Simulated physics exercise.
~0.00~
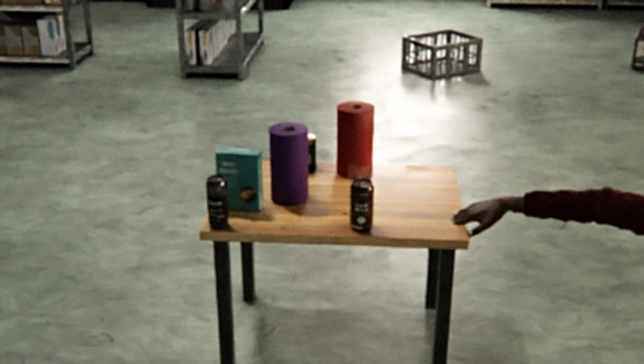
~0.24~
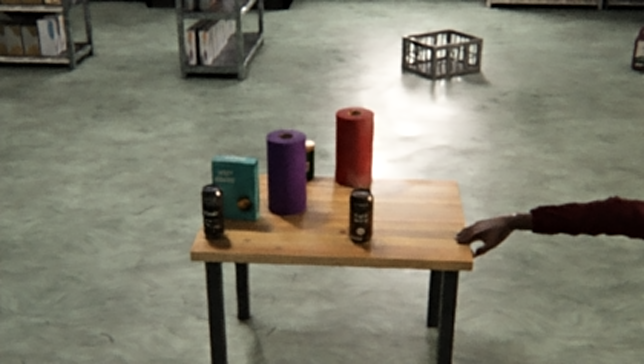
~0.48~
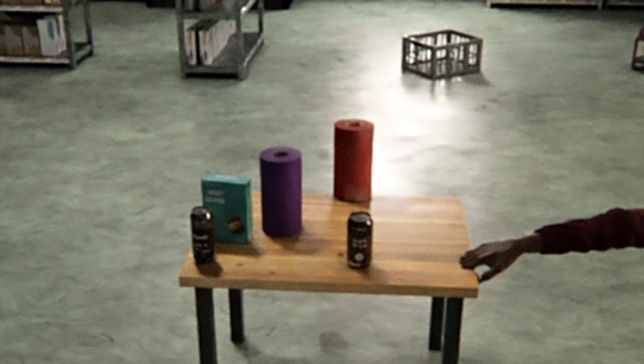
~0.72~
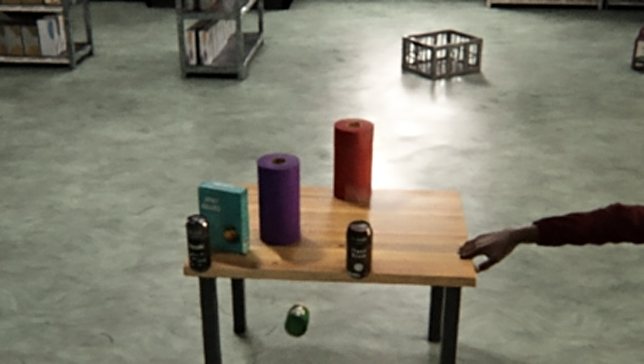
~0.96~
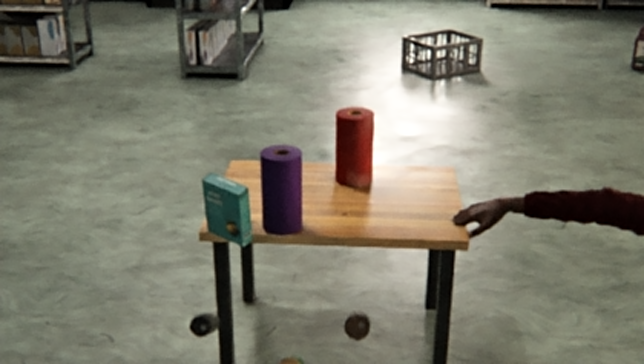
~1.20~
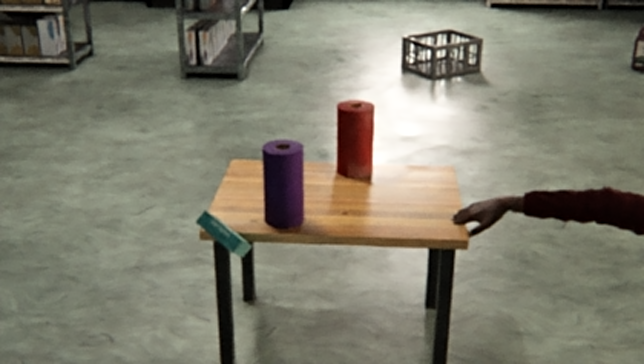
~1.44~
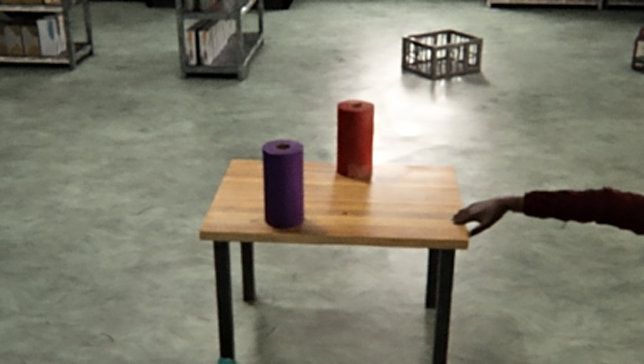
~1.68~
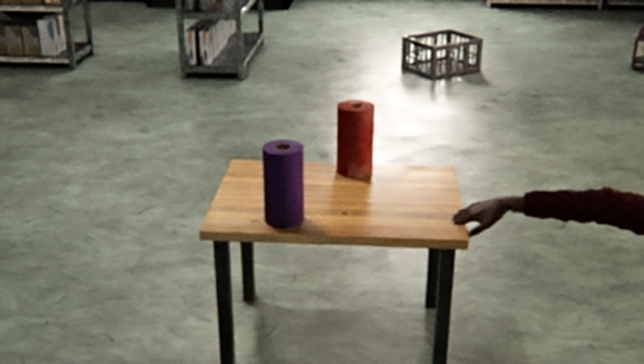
A hand jerks a table, toppling cans, a jar and a packet off, leaving two rolls.
